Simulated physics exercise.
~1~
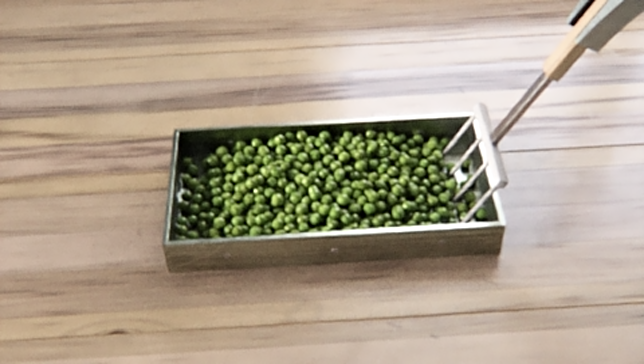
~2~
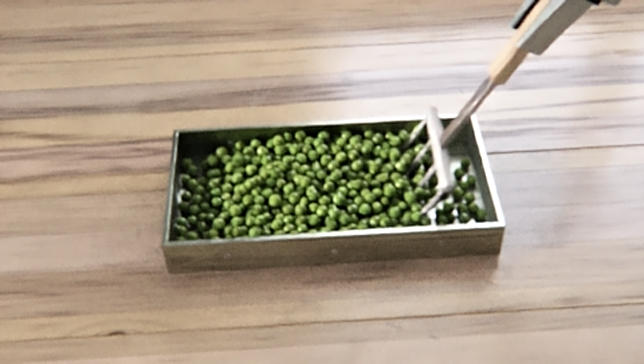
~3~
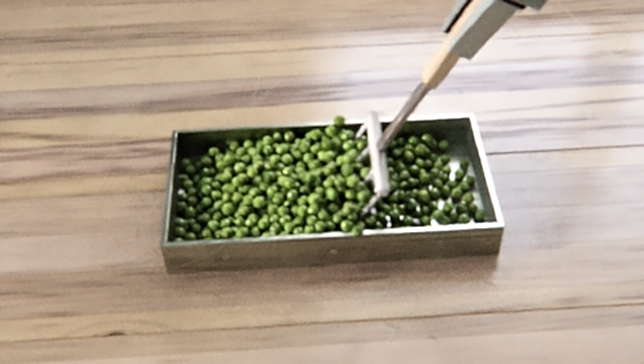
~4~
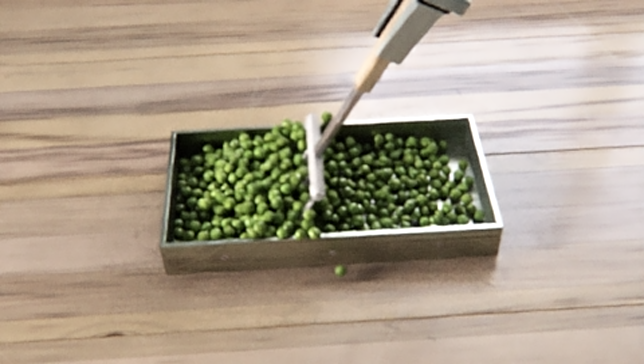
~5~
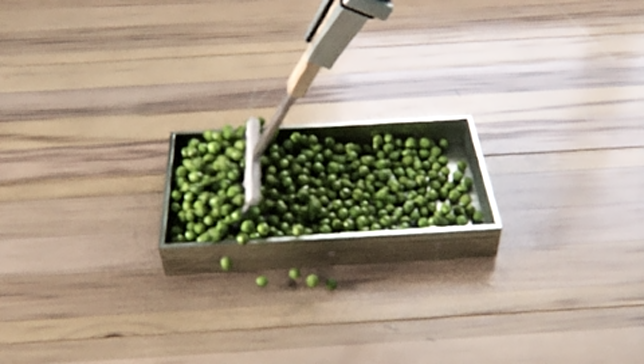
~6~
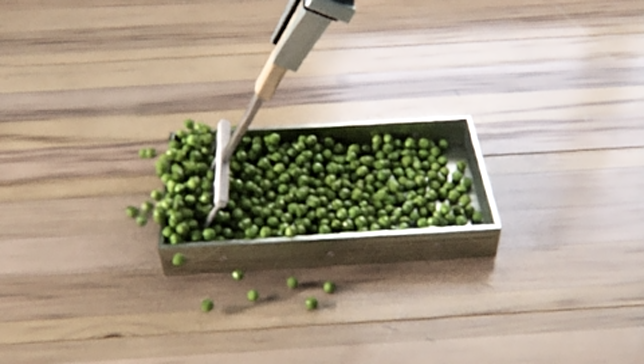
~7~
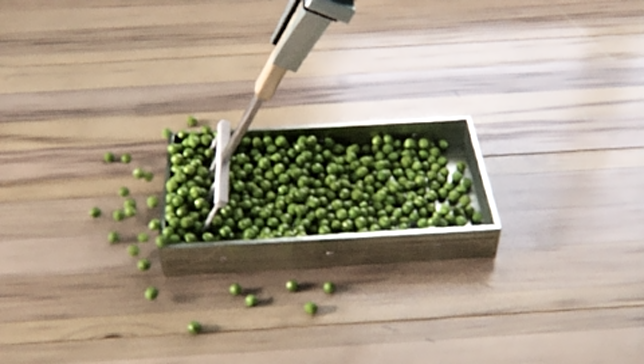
A robotic arm drags a comb left through green beads, spilling some onto the table.
